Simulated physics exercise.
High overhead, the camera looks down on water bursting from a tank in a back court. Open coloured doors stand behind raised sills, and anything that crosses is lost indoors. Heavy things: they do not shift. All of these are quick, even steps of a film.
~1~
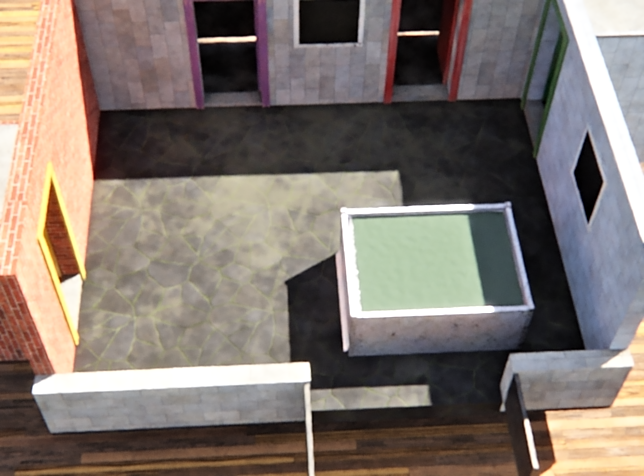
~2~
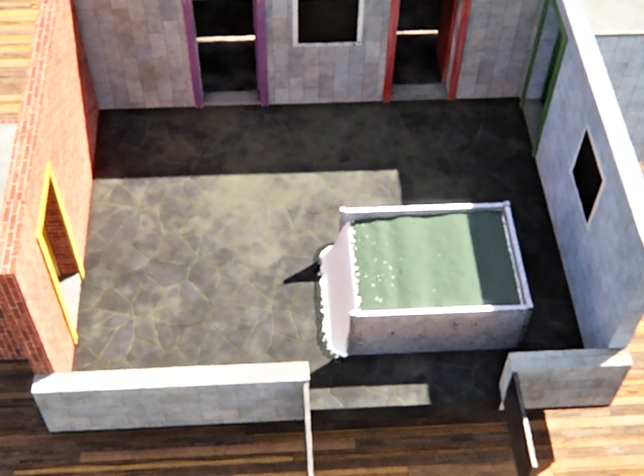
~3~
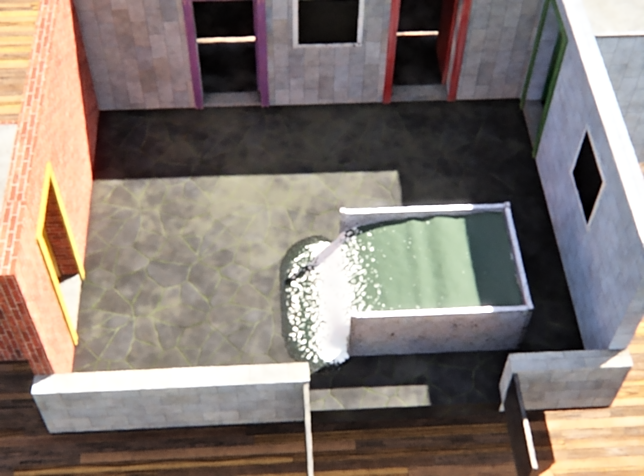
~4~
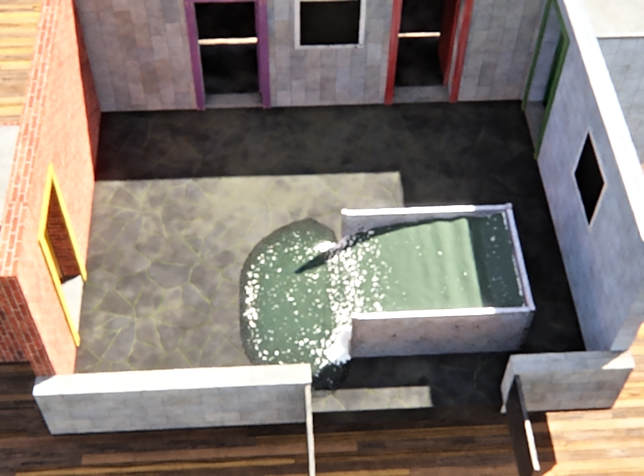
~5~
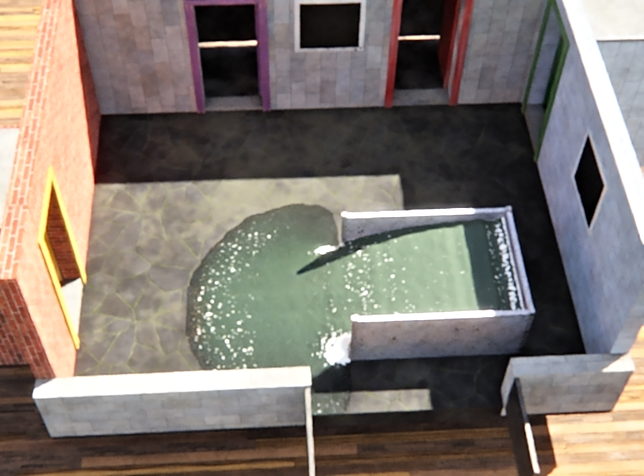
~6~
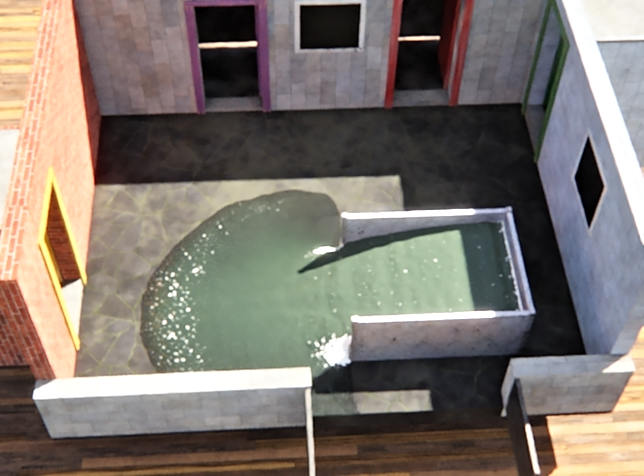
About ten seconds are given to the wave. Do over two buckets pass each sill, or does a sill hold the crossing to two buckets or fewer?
One by one: Yellow door: Too much gets in there; purple door: Too much gets in there; red door: Not too much gets in there; green door: Not too much gets in there.
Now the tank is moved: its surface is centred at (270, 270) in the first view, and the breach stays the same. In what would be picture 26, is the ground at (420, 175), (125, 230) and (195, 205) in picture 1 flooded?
Going through the three spots in turn: Stays untouched, gets wet, gets wet.
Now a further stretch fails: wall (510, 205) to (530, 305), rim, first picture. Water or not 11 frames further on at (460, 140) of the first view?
At that place: Covered.
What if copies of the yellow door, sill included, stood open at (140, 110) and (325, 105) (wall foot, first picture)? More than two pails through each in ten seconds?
Goes past it; falls short.
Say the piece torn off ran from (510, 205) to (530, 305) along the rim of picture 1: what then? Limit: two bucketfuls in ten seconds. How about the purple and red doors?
Briefly, the purple one remains below the line and the red one crosses the line.
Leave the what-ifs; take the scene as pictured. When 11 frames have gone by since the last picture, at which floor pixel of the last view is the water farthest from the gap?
Roughly (102, 123).
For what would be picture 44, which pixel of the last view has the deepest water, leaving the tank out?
Estimated pixel: (522, 119).
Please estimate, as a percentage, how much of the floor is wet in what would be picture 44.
Near 90 in a hundred.
A moment on, water covers 45 % of the floor; the yellow door over two buckets in, the purple door not reached, the red door not reached, the green door not reached.
Next, water covers 50 % of the floor; the yellow door far over two buckets in, the purple door not reached, the red door not reached, the green door not reached.
Then, water covers 50 % of the floor; the yellow door far over two buckets in, the purple door wet at the sill, nothing in, the red door not reached, the green door not reached.
Later, water covers 90 % of the floor; the yellow door far over two buckets in, the purple door over two buckets in, the red door wet at the sill, nothing in, the green door wet at the sill, nothing in.
In the end, water covers 95 % of the floor; the yellow door far over two buckets in, the purple door over two buckets in, the red door wet at the sill, nothing in, the green door wet at the sill, nothing in.
